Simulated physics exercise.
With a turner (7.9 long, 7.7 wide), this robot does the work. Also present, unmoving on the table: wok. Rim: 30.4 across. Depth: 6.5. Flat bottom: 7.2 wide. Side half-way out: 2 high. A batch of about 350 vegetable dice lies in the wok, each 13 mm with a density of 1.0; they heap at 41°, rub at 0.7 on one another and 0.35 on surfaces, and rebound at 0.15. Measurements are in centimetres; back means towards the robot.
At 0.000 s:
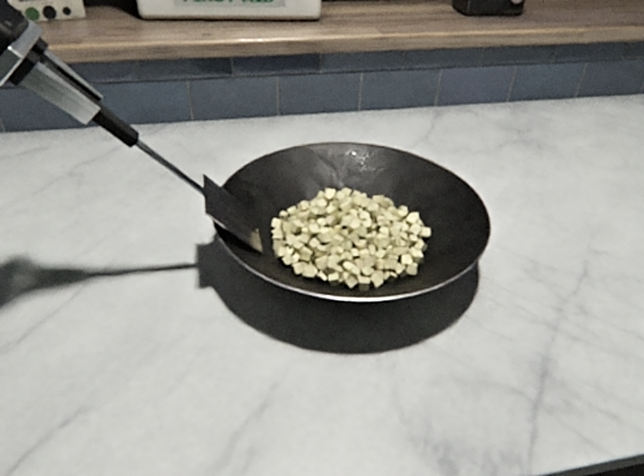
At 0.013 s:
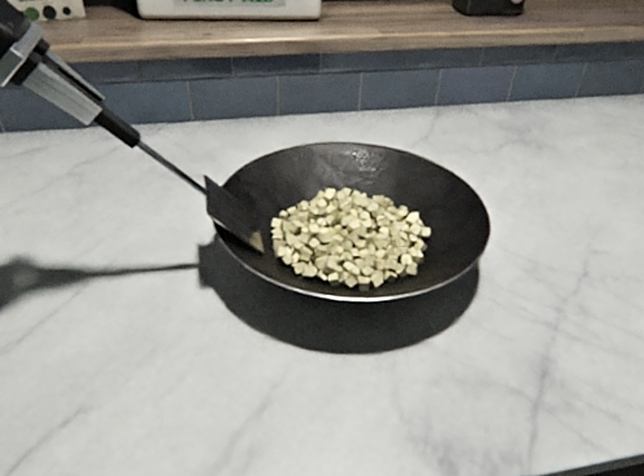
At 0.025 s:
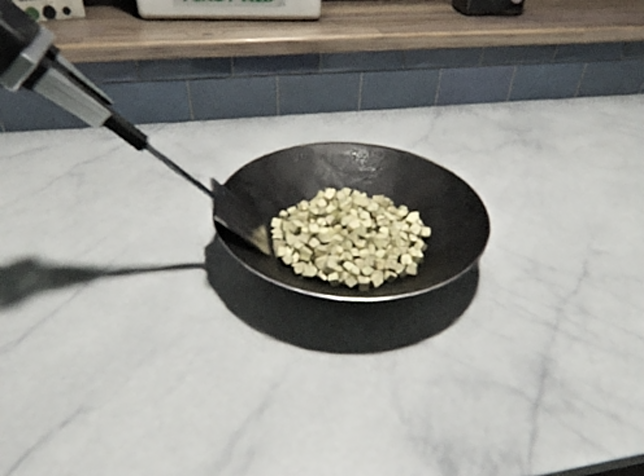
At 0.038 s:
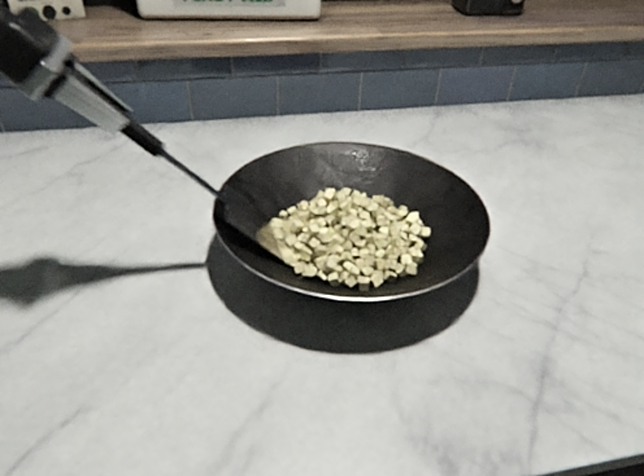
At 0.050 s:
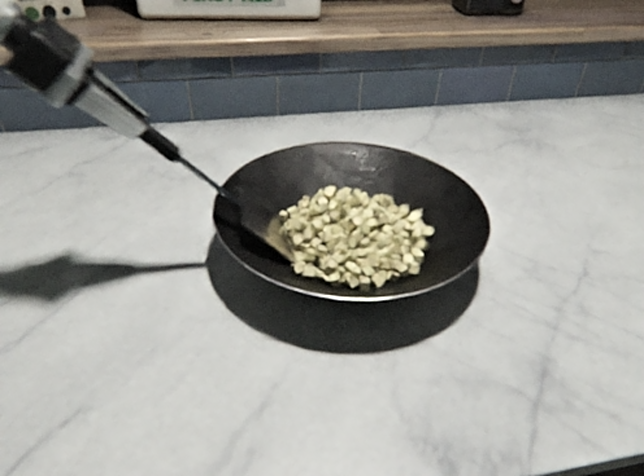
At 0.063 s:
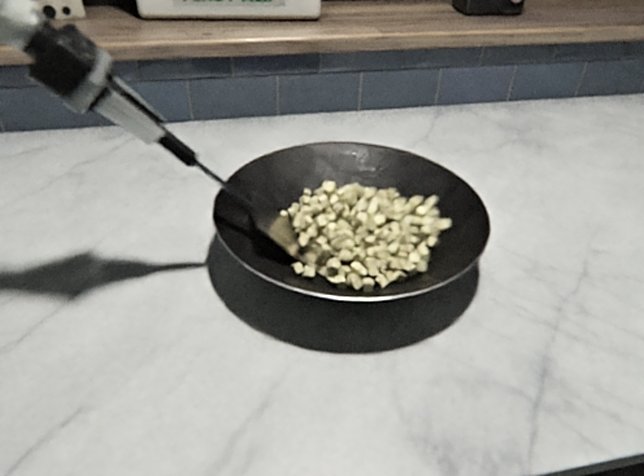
A robot arm's turner slid down into a dark wok of pale diced vegetables from the left, then pushed against the heap, shifting the pieces slightly to the right while the wok stayed still.
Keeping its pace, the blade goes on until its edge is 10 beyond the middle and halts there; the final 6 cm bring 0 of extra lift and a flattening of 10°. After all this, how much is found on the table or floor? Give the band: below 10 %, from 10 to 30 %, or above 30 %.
Band: Above 30 %.
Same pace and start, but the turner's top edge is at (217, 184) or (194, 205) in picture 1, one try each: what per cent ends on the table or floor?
About 55 and 50 per cent.
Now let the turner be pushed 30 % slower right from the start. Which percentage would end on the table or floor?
Estimate: Near 40 %.
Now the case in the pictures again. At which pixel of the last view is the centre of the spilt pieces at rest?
I'd place it close to (576, 226).
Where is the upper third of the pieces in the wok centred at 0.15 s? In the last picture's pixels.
Roughly pixel (438, 200).
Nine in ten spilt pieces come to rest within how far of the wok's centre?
Distance: Approx. 45 cm.
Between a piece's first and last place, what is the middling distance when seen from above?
Some 19 centimetres.
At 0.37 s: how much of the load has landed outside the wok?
Roughly 25 percent of it.
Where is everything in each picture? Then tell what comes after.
The first picture shows turner top edge at (204, 193), sloping 48°; upper third of the load around (353, 227), from x 275 to 425, top at y 195; 354 in the wok.
The second picture shows turner top edge at (206, 193), sloping 48°; upper third of the load around (353, 226), from x 275 to 425, top at y 195.
The third picture shows turner top edge at (213, 196), sloping 48°; upper third of the load around (353, 226), from x 275 to 425, top at y 195.
The fourth picture shows turner top edge at (226, 201), sloping 48°; upper third of the load around (353, 226), from x 280 to 425, top at y 195.
The fifth picture shows turner top edge at (240, 205), sloping 48°; upper third of the load around (355, 224), from x 285 to 425, top at y 190.
The sixth picture shows turner top edge at (255, 208), sloping 48°; upper third of the load around (367, 219), from x 285 to 445, top at y 185; 354 in the wok.
After 0.11 s, sloping 48°, highest piece 9 above the table; 349 in the wok, 5 on the blade or in flight.
After 0.15 s, sloping 46°, highest piece 13 above the table; 334 in the wok, 20 on the blade or in flight.
After 0.37 s, sloping 38°, highest piece 9 above the table; 185 in the wok, 91 on the table or floor, 78 on the blade or in flight.
After 1.42 s, sloping 38°, highest piece 9 above the table; 184 in the wok, 170 on the table or floor.
At rest, 184 in the wok, 170 on the table or floor. That is 48 % on the table or floor.
